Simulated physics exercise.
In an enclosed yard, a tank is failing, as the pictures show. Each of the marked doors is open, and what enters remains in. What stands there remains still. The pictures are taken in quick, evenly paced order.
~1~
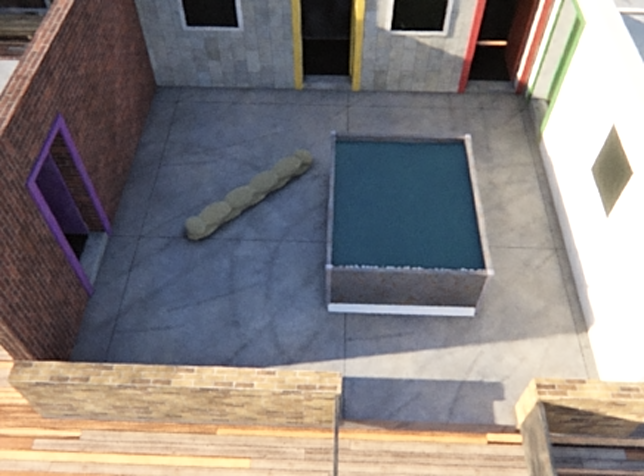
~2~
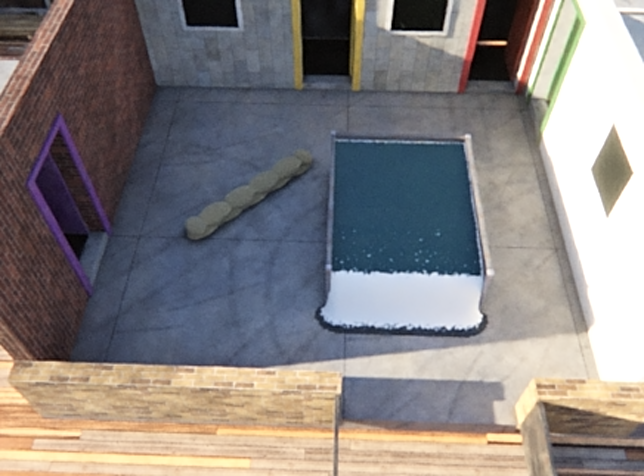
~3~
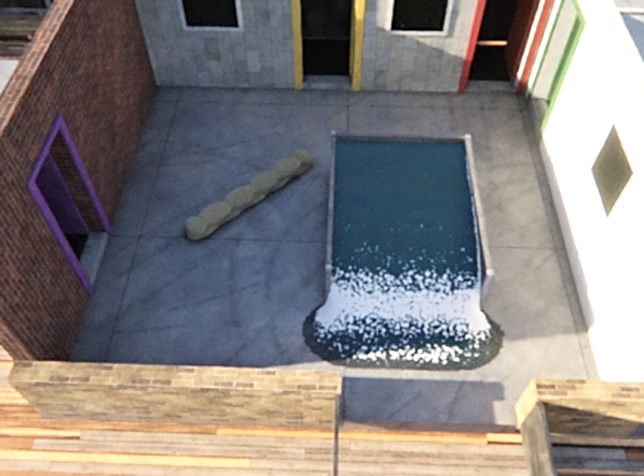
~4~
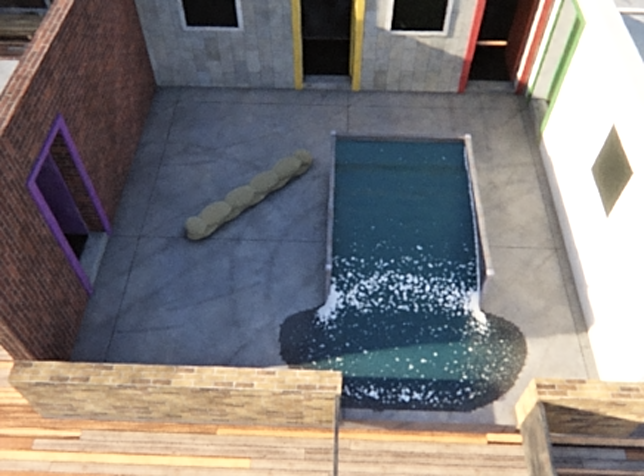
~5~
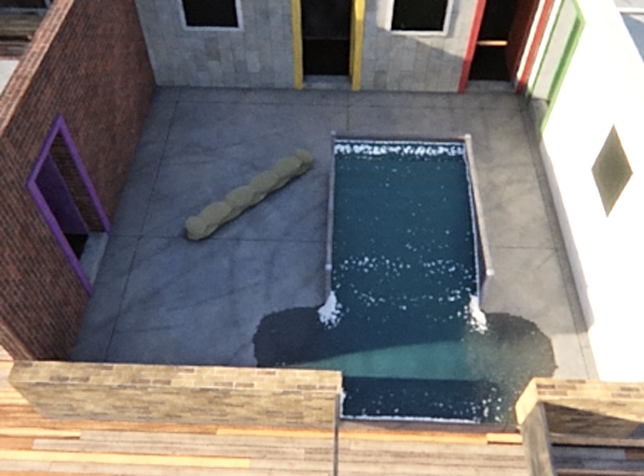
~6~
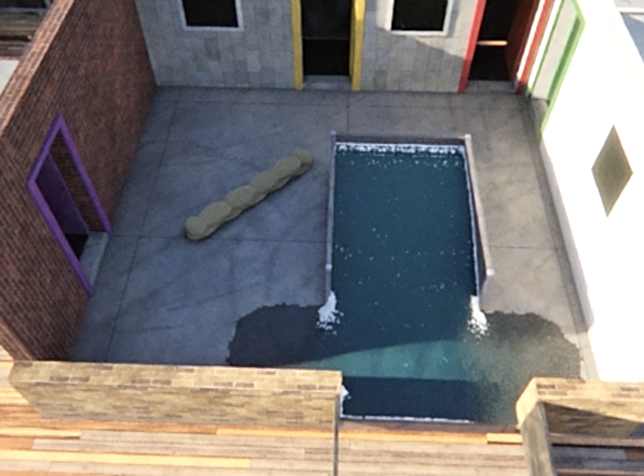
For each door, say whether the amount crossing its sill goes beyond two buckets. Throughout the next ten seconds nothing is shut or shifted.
Door by door: Red door - two buckets at most, green door - two buckets at most, yellow door - two buckets at most, purple door - two buckets at most.
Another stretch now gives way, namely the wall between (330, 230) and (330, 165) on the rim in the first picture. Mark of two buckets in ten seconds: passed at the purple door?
The purple door exceeds the limit.
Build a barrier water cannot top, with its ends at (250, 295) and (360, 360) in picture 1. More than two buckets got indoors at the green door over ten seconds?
My guess is that the green one stays within limits.
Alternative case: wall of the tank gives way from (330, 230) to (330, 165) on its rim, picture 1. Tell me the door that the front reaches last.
The green-painted one.
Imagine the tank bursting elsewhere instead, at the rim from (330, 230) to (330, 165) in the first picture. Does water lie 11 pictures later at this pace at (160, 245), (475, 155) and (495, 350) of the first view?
The first spot is soaked, the second spared and the third spared.
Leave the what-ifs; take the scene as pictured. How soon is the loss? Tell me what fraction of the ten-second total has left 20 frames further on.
Close to 75 per cent, I'd say.
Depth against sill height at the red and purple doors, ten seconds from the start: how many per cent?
Approx. 20 % followed by 30 %.
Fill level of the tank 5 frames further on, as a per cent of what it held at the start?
52 % or so.
A moment on, water covers 20 % of the floor; the red door not reached, the green door not reached, the yellow door not reached, the purple door not reached.
Next, water covers 30 % of the floor; the red door not reached, the green door not reached, the yellow door not reached, the purple door not reached.
Then, water covers 45 % of the floor; the red door not reached, the green door not reached, the yellow door not reached, the purple door wet at the sill, nothing in.
Later, water covers 75 % of the floor; the red door wet at the sill, nothing in, the green door wet at the sill, nothing in, the yellow door not reached, the purple door wet at the sill, nothing in.
In the end, water covers 95 % of the floor; the red door wet at the sill, nothing in, the green door wet at the sill, nothing in, the yellow door wet at the sill, nothing in, the purple door wet at the sill, nothing in.
